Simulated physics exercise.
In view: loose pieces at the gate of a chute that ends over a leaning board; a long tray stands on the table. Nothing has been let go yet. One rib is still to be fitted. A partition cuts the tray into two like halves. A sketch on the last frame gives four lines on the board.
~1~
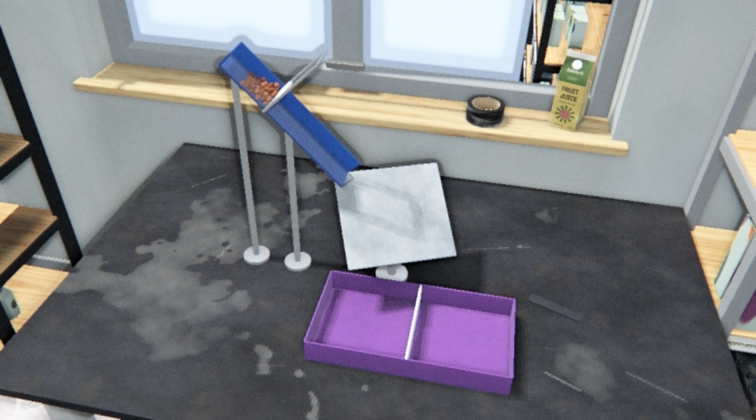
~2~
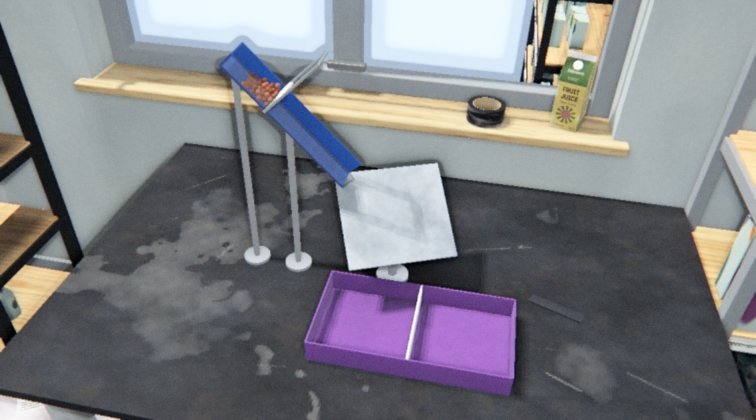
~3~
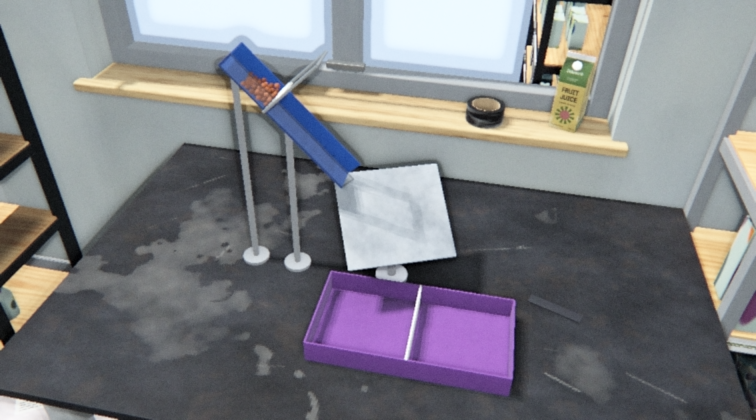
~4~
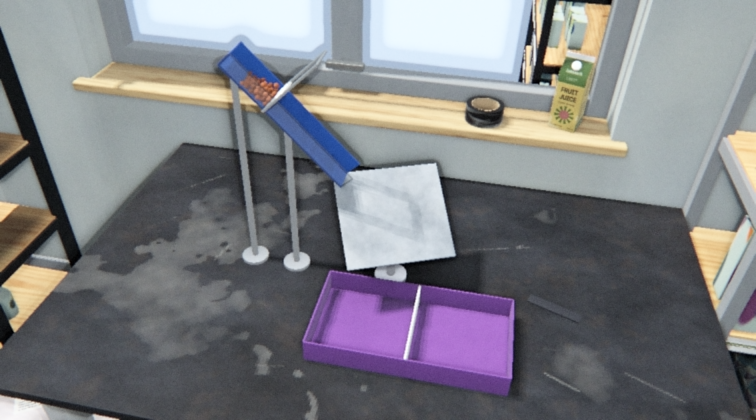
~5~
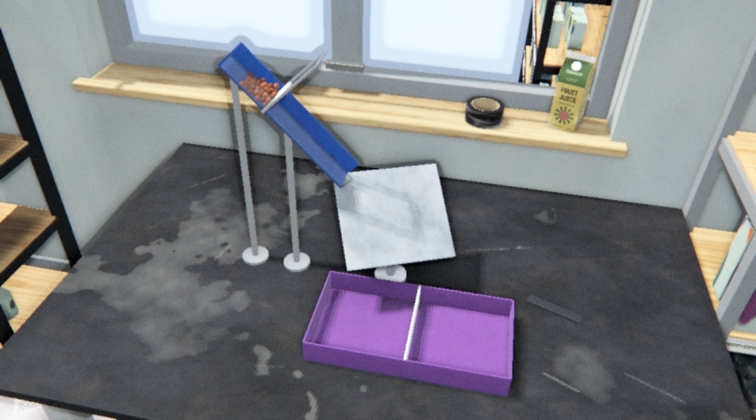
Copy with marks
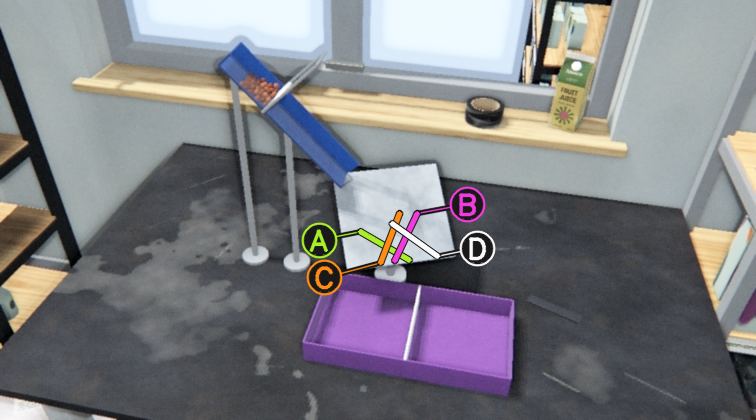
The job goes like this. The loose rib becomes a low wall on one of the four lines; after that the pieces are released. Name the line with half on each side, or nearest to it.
Line D does it best.
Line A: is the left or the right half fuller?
The right half.
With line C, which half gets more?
More lands on the left.
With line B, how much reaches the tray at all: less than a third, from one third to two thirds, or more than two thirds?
It is more than two thirds.
On the marked copy, line A from (360, 231) to (409, 260); line B from (417, 213) to (394, 260); line C from (399, 213) to (380, 262); line D from (392, 223) to (437, 256).
If A is chosen, of what is caught, not one piece in the left half, every piece in the right.
If B is chosen, of what is caught, almost all in the left half, just a few in the right.
If C is chosen, of what is caught, almost all in the left half, just a few in the right.
If D is chosen, of what is caught, roughly half in the left half, roughly half in the right.
